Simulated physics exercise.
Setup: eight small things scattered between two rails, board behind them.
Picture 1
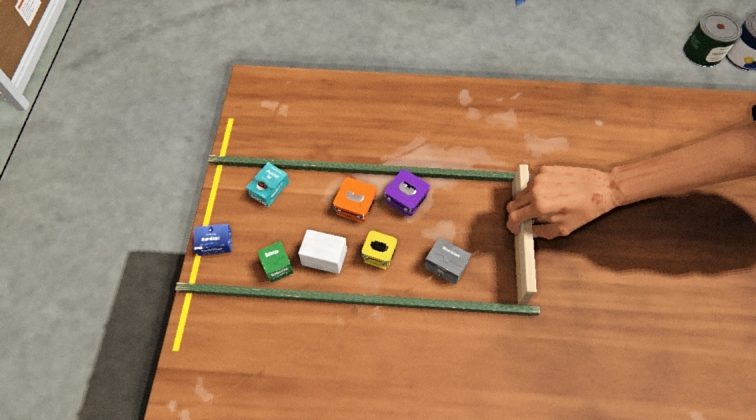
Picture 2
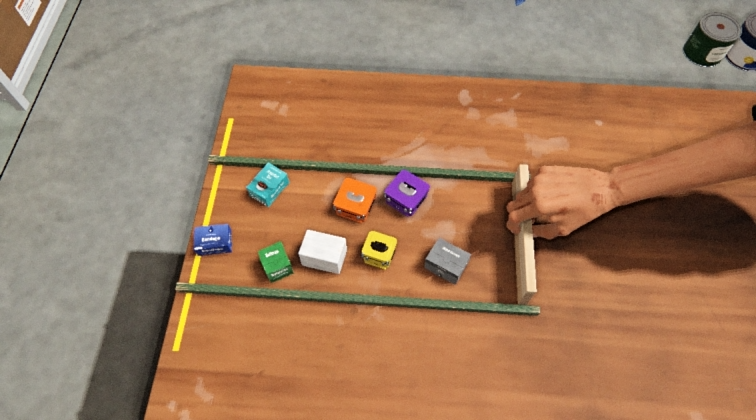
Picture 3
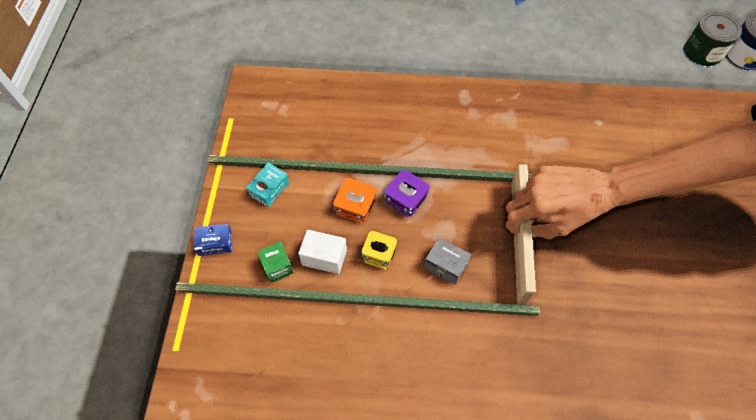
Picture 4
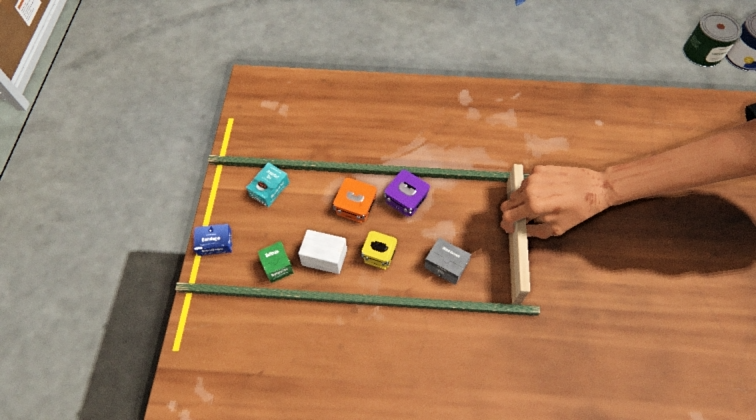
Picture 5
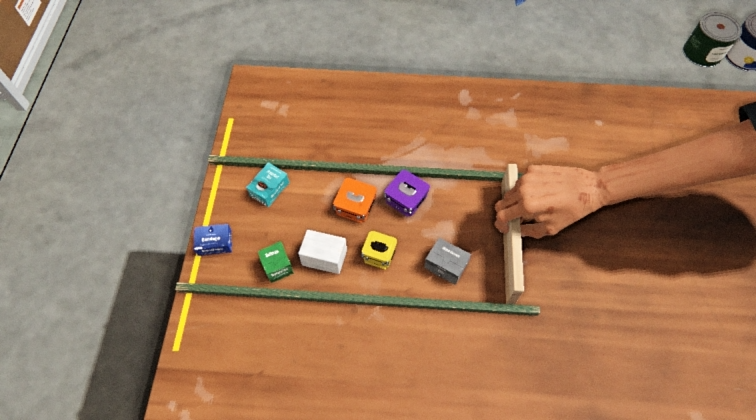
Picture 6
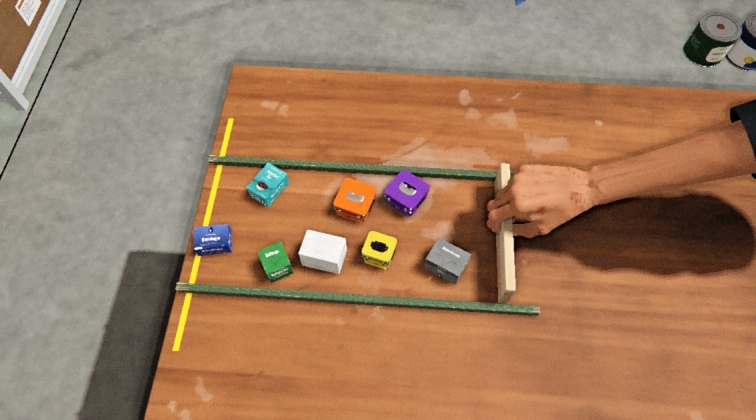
On a wooden table, a hand slides a board slightly left between rails toward eight small boxes.
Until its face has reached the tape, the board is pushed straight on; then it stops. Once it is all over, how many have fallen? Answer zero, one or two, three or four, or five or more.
When it is over, five or more have fallen.
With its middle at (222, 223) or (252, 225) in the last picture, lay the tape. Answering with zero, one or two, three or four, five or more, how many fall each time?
Taking the two tapes in that order, I'd say at least five and either three or four.
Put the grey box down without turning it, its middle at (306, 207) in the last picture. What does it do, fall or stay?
In that case it plunges.
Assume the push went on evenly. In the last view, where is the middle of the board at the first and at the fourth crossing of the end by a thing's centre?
At (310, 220) for the first, at (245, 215) for the fourth.
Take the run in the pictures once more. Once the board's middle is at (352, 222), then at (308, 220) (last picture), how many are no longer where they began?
That makes 6 at the first spot and 8 at the second.
Early on, none off yet; blue box at rest near (213, 240); turquoise box at rest near (268, 185); green box travelled about its own width near (253, 266).
Finally, the number that fall off is five or more; lost, grey box, purple case, yellow case, orange case, white block, green box, turquoise box and blue box.
